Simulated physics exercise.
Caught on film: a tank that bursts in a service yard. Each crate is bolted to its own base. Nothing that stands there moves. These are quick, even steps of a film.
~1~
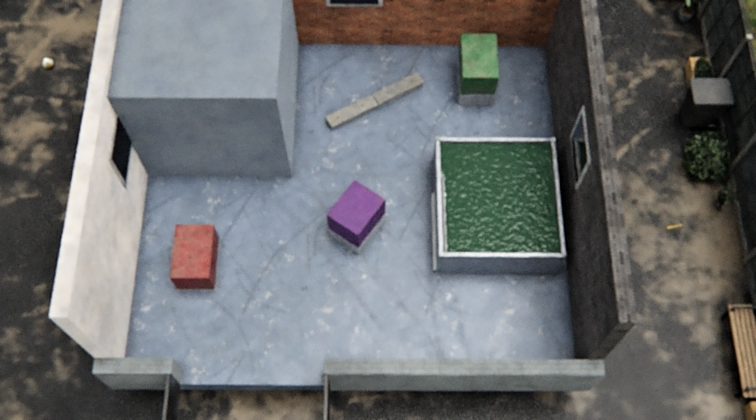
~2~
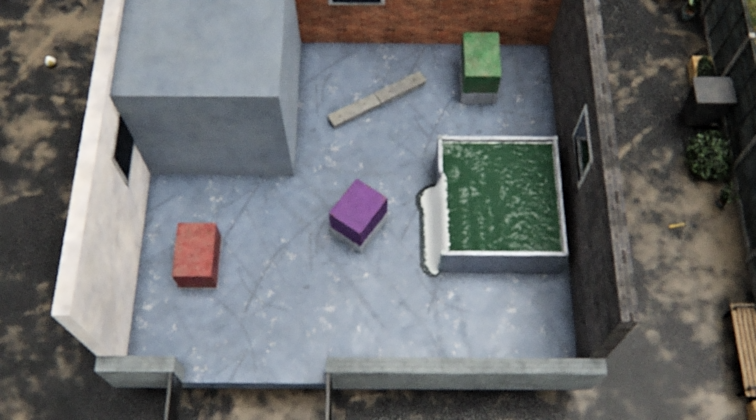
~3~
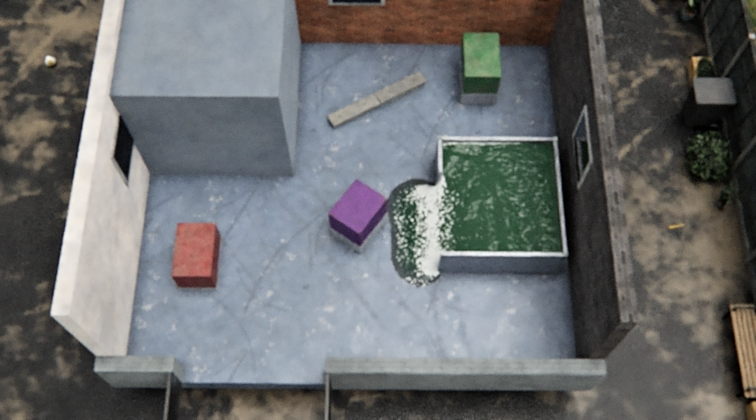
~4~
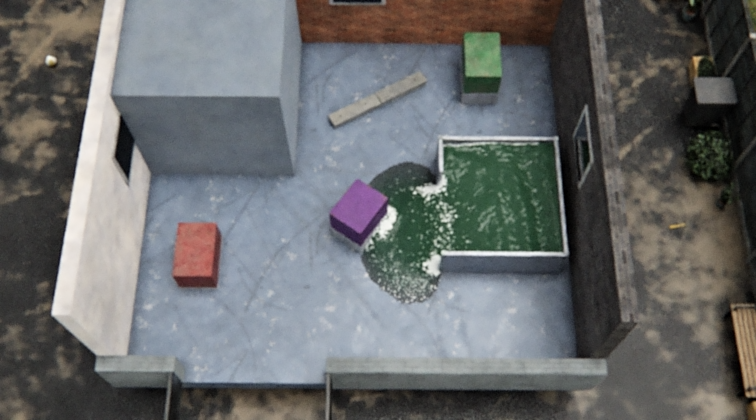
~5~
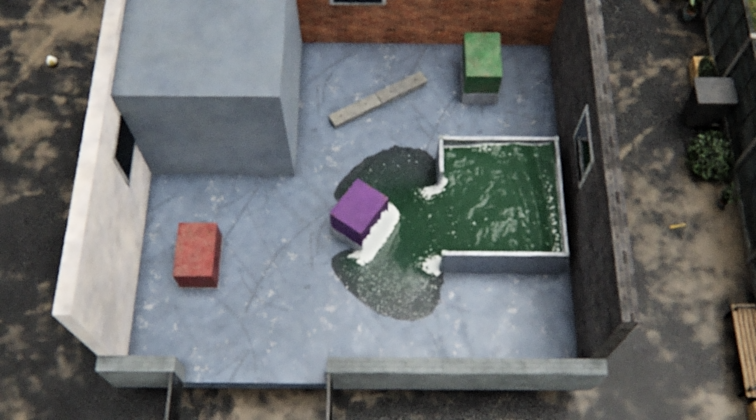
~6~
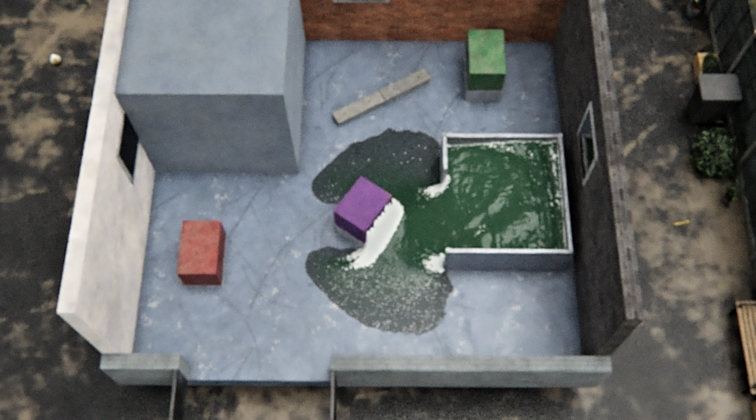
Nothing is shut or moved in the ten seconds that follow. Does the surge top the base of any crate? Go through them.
In the end: The purple crate is soaked; the red crate is soaked; the green crate keeps dry.
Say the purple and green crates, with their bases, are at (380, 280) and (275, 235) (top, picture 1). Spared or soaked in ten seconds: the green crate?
In short: The green one takes water.
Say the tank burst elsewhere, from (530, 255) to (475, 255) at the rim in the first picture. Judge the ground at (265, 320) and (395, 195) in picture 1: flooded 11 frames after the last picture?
In that order: Awash, no water.
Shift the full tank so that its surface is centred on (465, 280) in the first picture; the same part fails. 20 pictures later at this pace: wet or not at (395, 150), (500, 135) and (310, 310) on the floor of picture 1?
As listed: Free of water, no water, awash.
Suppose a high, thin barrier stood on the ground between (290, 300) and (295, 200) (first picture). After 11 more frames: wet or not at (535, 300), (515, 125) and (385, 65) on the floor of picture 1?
In that order: Not flooded, clear, not flooded.
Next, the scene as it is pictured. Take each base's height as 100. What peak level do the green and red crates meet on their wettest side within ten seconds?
In turn 40 and 160 per cent.
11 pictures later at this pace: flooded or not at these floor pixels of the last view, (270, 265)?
Answer: Flooded.
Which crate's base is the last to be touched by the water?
That is the green crate.
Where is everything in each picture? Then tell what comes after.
Still water in the open tank at (498, 197), in the first picture.
The front is at (427, 190), out from the gap at (442, 223), in the second picture.
Water pours out at (441, 225) and has run to (410, 278), in the third picture.
The front is at a hidden place, out from the gap at (442, 226), in the fourth picture.
Water pours out at (442, 226) and has run to (337, 263), in the fifth picture.
The front is at (312, 267), out from the gap at (446, 223), in the sixth picture.
A moment on, water covers 35 % of the floor; the purple crate water round its plinth, the red crate water round its plinth, the green crate not reached.
Next, water covers 55 % of the floor; the purple crate water round its plinth, the red crate water round its plinth, the green crate not reached.
Then, water covers 75 % of the floor; the purple crate water round its plinth, the red crate water round its plinth, the green crate water round its plinth.
Later, water covers 95 % of the floor; the purple crate water round its plinth, the red crate water round its plinth, the green crate water round its plinth.
In the end, water covers 100 % of the floor; the purple crate was topped, the red crate was topped, the green crate stayed above the water.
